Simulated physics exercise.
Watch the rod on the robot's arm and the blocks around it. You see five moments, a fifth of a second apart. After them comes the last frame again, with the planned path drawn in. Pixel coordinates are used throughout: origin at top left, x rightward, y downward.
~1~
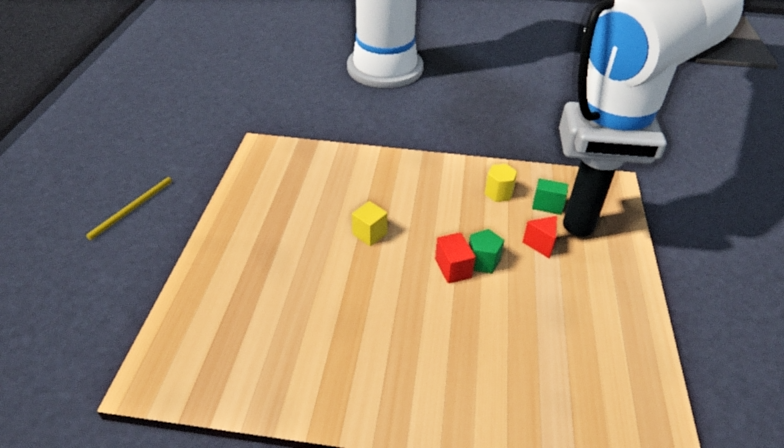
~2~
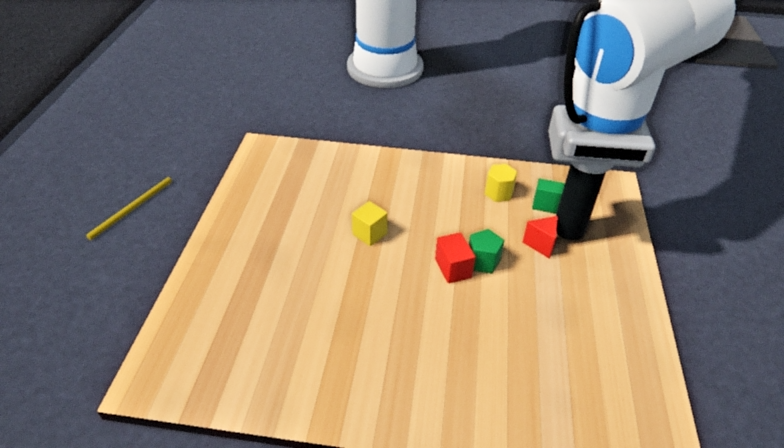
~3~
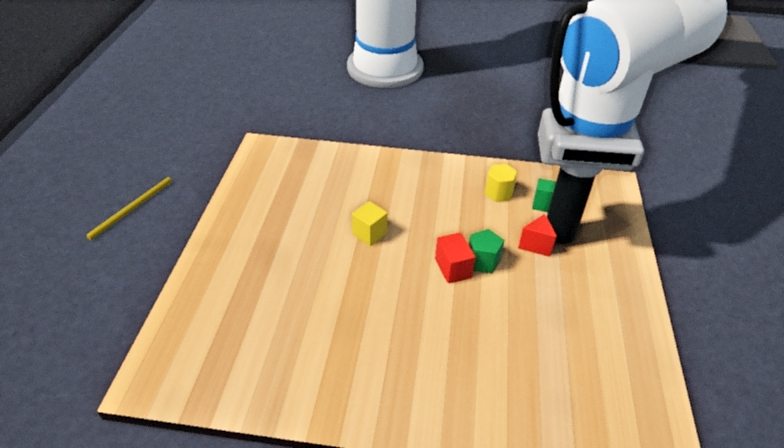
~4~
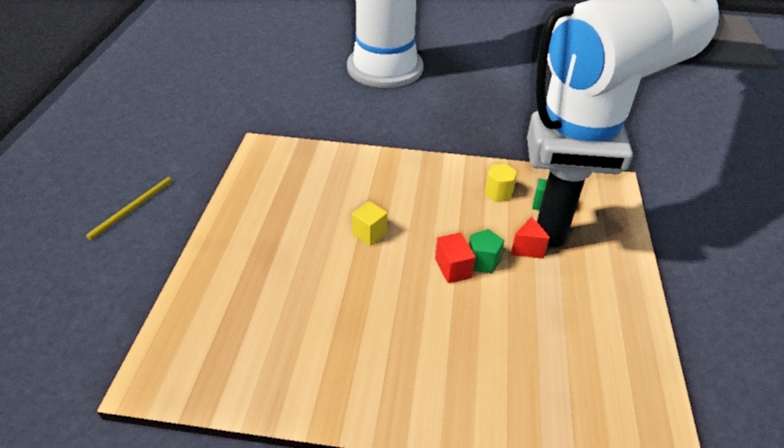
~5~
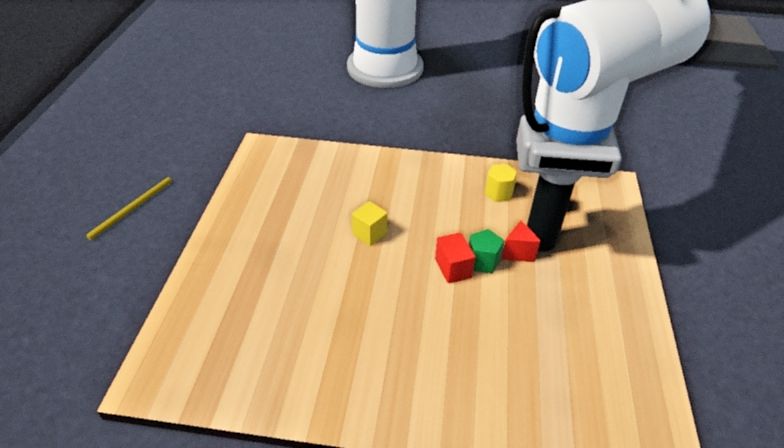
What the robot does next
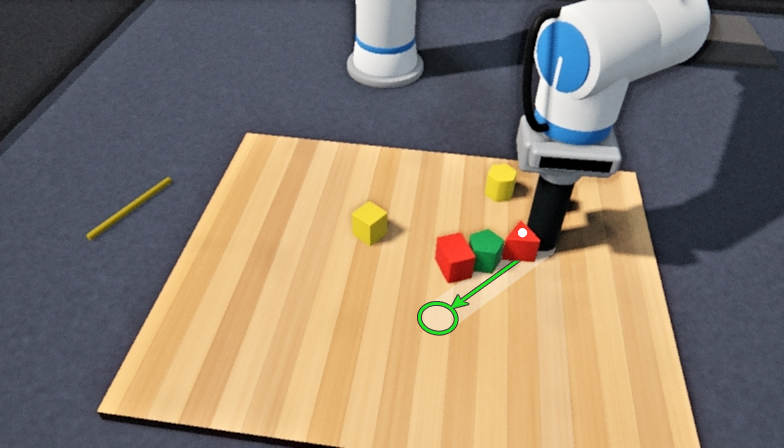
A robot arm with a black rod moved a short way left over a wooden board, nudging a red three-sided block toward a green block beside a red one, while the yellow blocks stayed still.
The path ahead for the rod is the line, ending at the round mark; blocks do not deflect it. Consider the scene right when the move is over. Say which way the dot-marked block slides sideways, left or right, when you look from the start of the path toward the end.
Over to the left.
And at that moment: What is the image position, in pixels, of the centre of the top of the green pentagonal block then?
Roughly at (424, 271).
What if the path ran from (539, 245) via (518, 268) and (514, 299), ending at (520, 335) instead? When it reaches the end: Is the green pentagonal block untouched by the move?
No, that is not what happens.
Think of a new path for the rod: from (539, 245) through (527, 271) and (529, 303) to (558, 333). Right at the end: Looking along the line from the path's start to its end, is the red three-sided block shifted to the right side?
Final answer: Yes.
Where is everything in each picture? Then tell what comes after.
The first frame shows tip of the rod at (579, 226), middles of tops, red oblong block at (456, 247), green pentagonal block at (487, 240), red three-sided block at (547, 224), green oblong block at (553, 186).
The second frame shows rod at (569, 229), nothing pushed.
The third frame shows rod at (559, 233), red three-sided block at (541, 225).
The fourth frame shows rod at (550, 236), red three-sided block at (532, 229).
The fifth frame shows rod at (540, 240), red oblong block at (456, 247), green pentagonal block at (487, 240), red three-sided block at (523, 233), green oblong block hidden.
The line goes from (539, 245) directly to (438, 318); the dot is on the red three-sided block.
The first path, step by step. One third of the way, rod at (509, 262); red oblong block at (446, 247), turned 15° clockwise; green pentagonal block at (478, 252), turned 60° clockwise; red three-sided block at (504, 267), turned 25° anticlockwise.
Two thirds of the way, rod at (475, 286); red oblong block at (422, 244), turned 50° clockwise; green pentagonal block at (442, 264), turned 110° clockwise; red three-sided block at (493, 292), turned 85° anticlockwise.
At the end, rod at (438, 313); red oblong block at (418, 243), turned 65° clockwise; green pentagonal block at (424, 271), turned 160° clockwise; red three-sided block at (493, 295), turned 100° anticlockwise; green oblong block unmoved.
